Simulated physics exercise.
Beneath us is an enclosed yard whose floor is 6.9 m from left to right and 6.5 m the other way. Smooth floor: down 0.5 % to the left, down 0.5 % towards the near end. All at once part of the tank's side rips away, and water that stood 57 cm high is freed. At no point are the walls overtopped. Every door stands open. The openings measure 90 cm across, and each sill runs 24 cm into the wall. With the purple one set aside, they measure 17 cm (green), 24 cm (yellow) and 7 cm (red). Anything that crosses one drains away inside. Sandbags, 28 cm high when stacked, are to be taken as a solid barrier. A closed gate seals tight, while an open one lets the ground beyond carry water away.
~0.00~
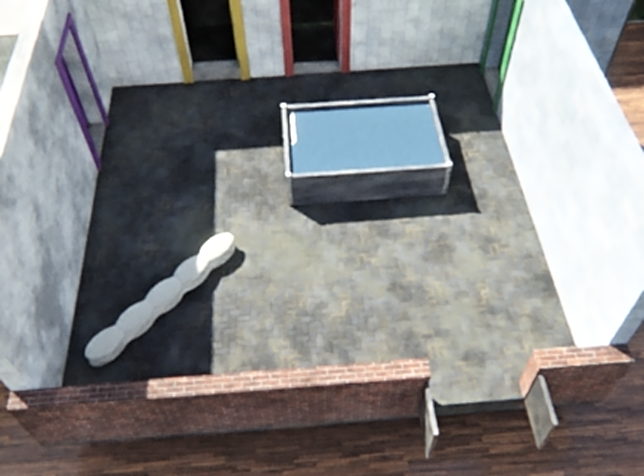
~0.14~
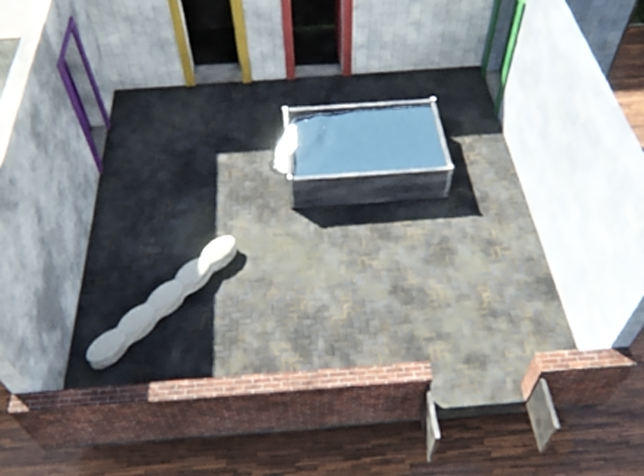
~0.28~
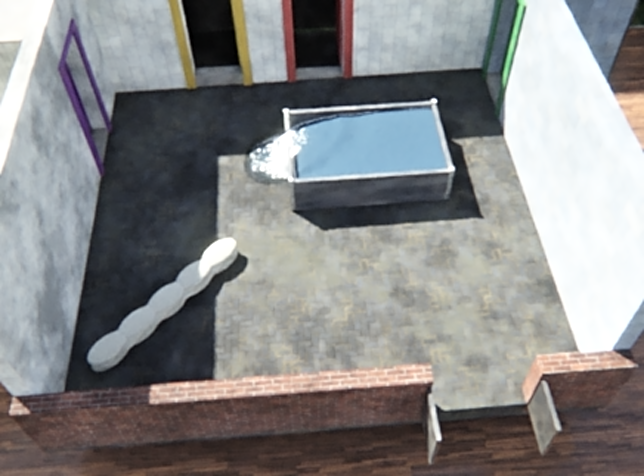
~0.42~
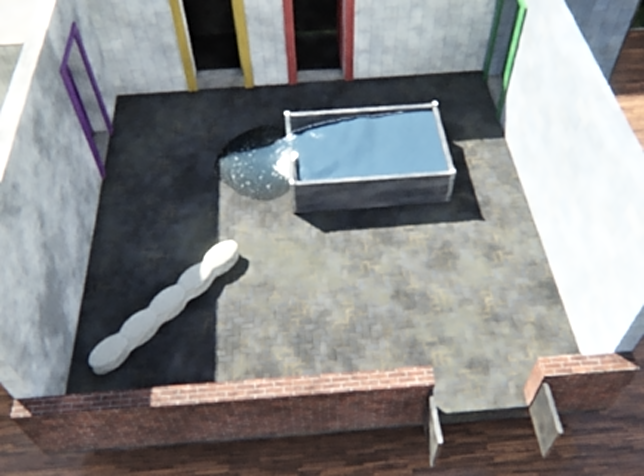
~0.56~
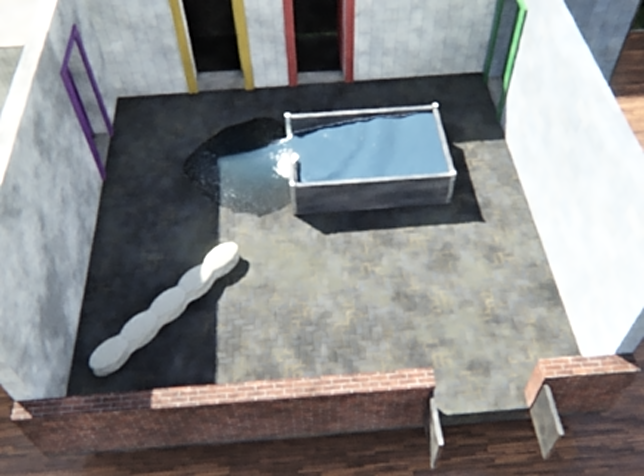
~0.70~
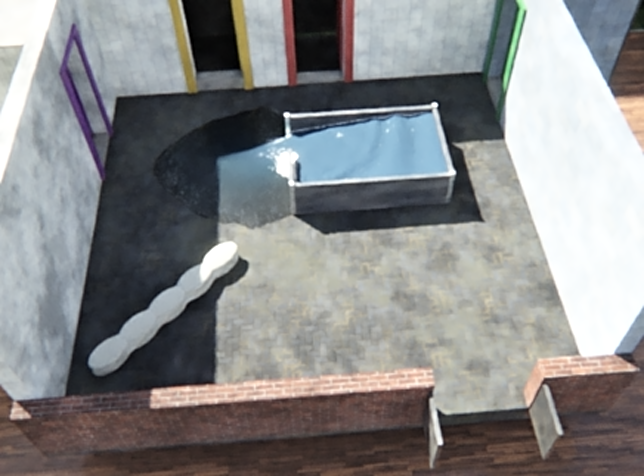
Water sits still in a raised rectangular tank inside a walled yard, then bursts out through the tank's left side in a white, foamy rush. It spreads leftward across the floor in a widening, rounded sheet towards the purple-edged doorway, while the pale, lumpy barrier nearby stays put.
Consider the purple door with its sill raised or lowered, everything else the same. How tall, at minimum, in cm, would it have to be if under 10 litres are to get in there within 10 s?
It would need to be about 18 cm tall.
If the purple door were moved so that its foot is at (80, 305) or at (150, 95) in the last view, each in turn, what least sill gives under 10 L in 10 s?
About 15 cm, then about 18 cm.
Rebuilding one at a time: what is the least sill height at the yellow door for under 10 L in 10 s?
Yellow door, minimum about 9.0 cm.
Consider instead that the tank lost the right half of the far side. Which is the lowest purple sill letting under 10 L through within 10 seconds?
Some 8.0 centimetres.
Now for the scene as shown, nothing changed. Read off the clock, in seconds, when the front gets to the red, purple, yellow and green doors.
The red door at 4.0 s, the purple door at 1.0 s, the yellow door at 1.4 s, the green door at 9.0 s.
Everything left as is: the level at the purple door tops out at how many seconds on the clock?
That happens close to 2.2 s on the clock.
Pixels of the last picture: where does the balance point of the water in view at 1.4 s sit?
The water's centre is at about (327, 170).
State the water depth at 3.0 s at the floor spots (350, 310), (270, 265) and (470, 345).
Going through the spots in order gives 0, 0 and 0 centimetres.
After 1.4 s water covers 20 % of the floor, deepest (31 cm) near (285, 160); 17 cm at the purple door, 0 litres in over its 13 cm sill.
After 3.0 s water covers 30 % of the floor, deepest (23 cm) near (109, 144); 21 cm at the purple door, 29 litres in over its 13 cm sill.
After 10.0 s water covers 75 % of the floor, deepest (14 cm) near (129, 326); 9 cm at the purple door, 53 litres in over its 13 cm sill.
At the purple door as built, the water arrived by 1.1 s and peaked near 21 cm at 2.2 s.
Run again over the same 10 s with other heights there, 17 litres in over 16.5 cm, 0 litres over 22 cm. The limit of 10 litres is kept from about 18 cm up.
